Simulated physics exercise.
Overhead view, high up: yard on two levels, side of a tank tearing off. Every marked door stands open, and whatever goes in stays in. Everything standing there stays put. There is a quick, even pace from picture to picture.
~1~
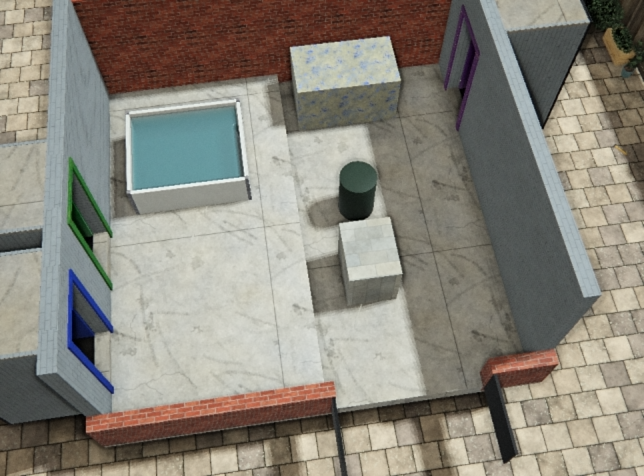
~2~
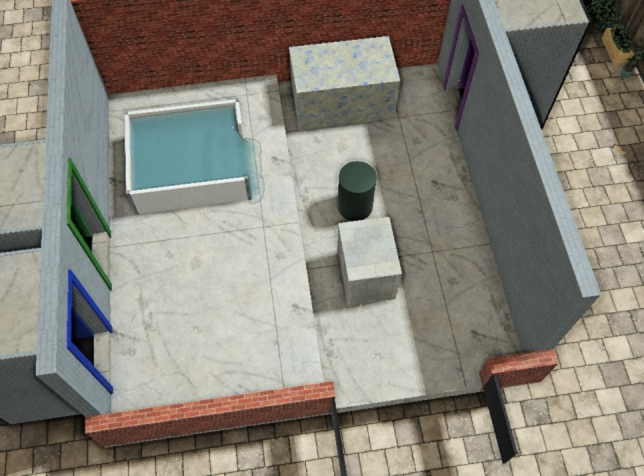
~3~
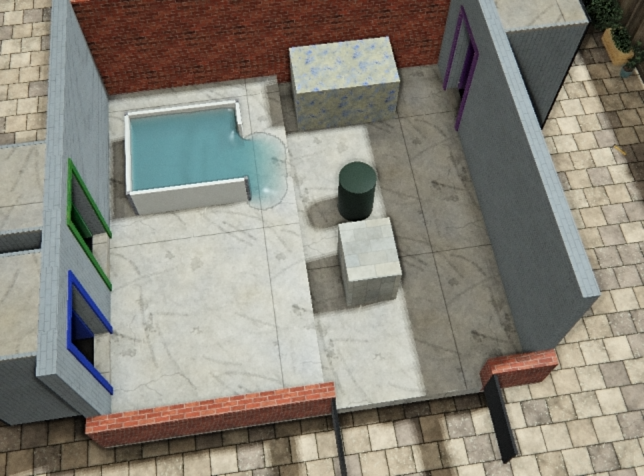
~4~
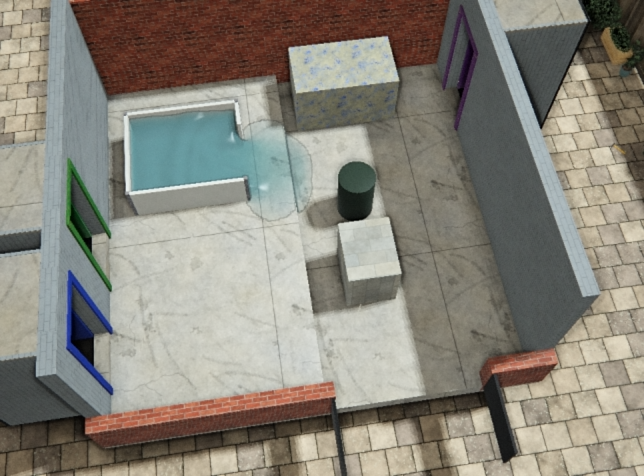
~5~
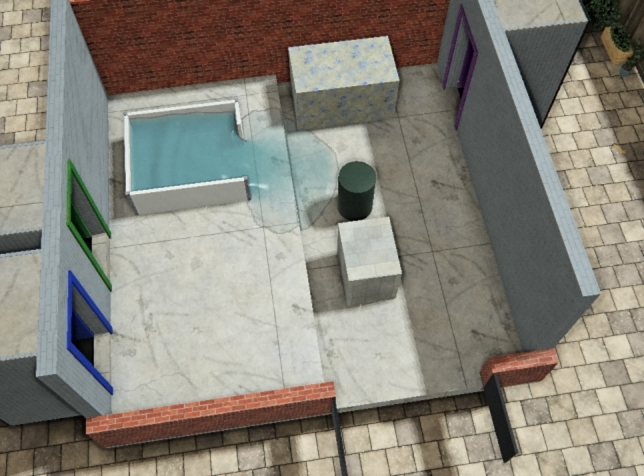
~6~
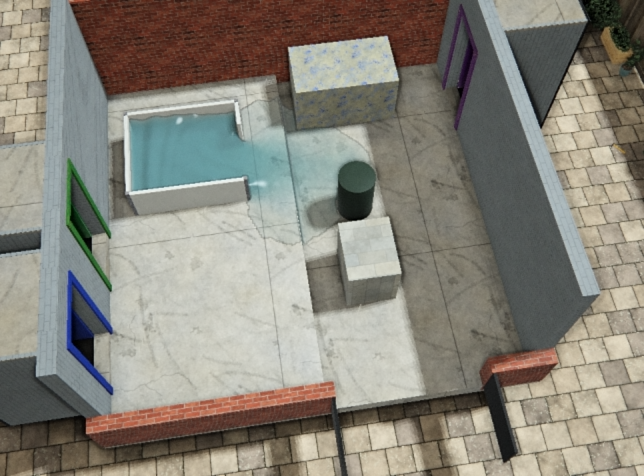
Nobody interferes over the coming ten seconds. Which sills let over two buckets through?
In the end the green door receives no more than two buckets, the blue door receives no more than two buckets, the purple door receives more than two buckets.
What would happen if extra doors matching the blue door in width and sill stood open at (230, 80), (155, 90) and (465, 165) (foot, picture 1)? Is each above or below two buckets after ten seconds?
Lab note, doors in listed order: Under the limit, under the limit, over the limit.
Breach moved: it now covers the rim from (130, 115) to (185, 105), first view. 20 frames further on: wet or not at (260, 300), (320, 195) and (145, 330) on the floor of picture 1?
Untouched, soaked, soaked.
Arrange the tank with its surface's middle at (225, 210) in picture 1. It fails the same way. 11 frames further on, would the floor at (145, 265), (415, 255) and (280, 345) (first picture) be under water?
Bone-dry, soaked, bone-dry.
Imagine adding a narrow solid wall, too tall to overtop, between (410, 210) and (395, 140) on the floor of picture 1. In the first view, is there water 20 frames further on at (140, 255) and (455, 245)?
Result by location - first parched, second soaked.
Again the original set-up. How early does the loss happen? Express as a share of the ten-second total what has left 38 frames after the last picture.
Close to 55 %.
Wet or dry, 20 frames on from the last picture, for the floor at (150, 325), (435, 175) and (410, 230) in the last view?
First spot not wet, second inundated, third inundated.
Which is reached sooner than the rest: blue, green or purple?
Going by the pictures, it would be the purple one.
A moment on, water covers 25 % of the floor; the green door not reached, the blue door not reached, the purple door not reached.
Next, water covers 35 % of the floor; the green door not reached, the blue door not reached, the purple door over two buckets in.
Then, water covers 40 % of the floor; the green door not reached, the blue door not reached, the purple door far over two buckets in.
Later, water covers 55 % of the floor; the green door not reached, the blue door not reached, the purple door far over two buckets in.
In the end, water covers 50 % of the floor; the green door not reached, the blue door not reached, the purple door far over two buckets in.
